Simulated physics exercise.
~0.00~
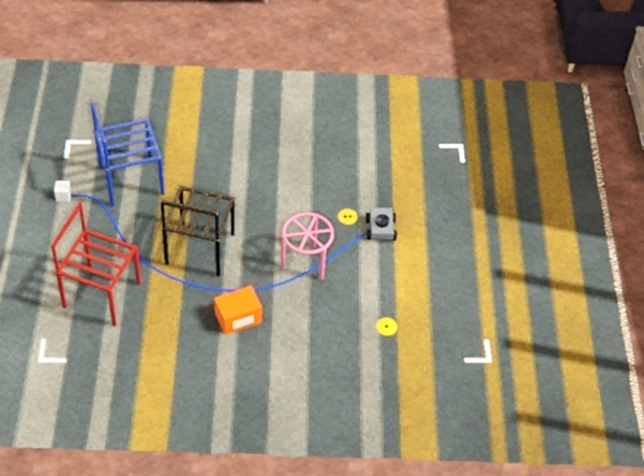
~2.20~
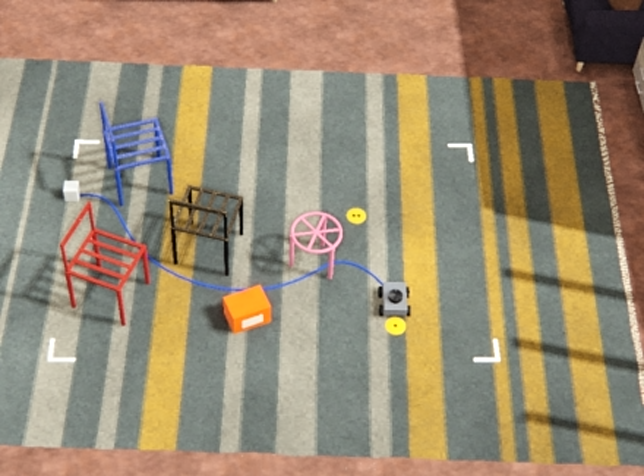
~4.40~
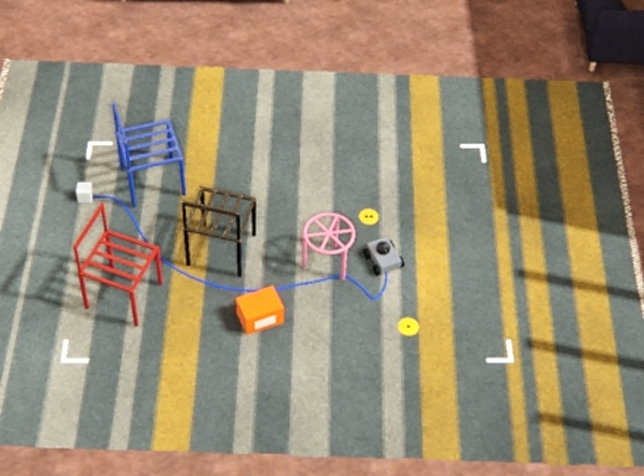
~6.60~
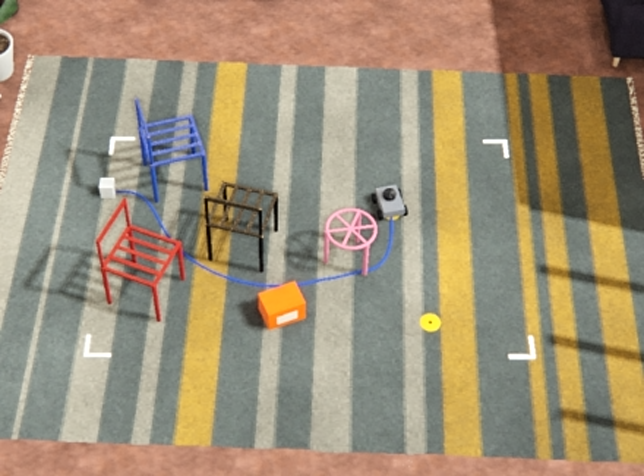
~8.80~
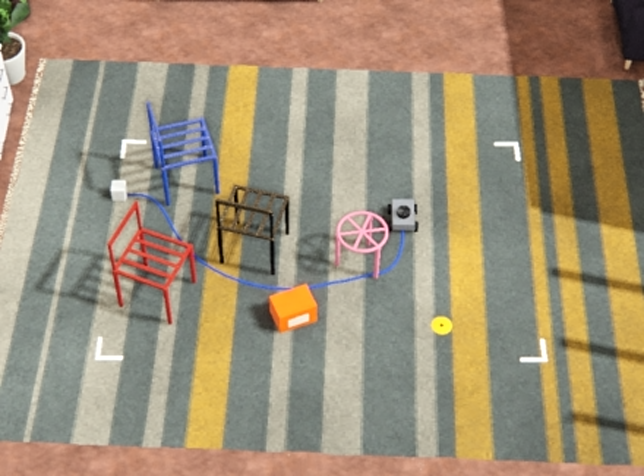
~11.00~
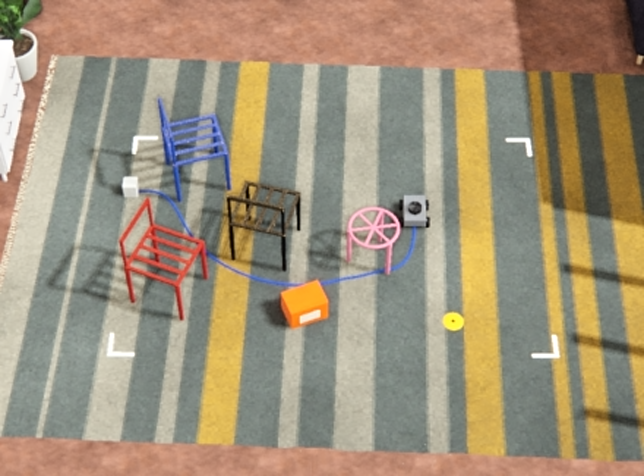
A striped rug in grey, teal and yellow lies on a brownish floor, seen from high above. A blue chair and a red chair stand at the left beside a small white block, with a black chair, an orange box and a pink stool farther right. A small grey cart, tied to the block by a blue lead, starts right of the stool near two yellow marks. It drives down to the lower mark, then turns back up past the stool and covers the upper one. Finally it rests there, the lead curving loosely behind, the plug holding and the furniture unmoved.
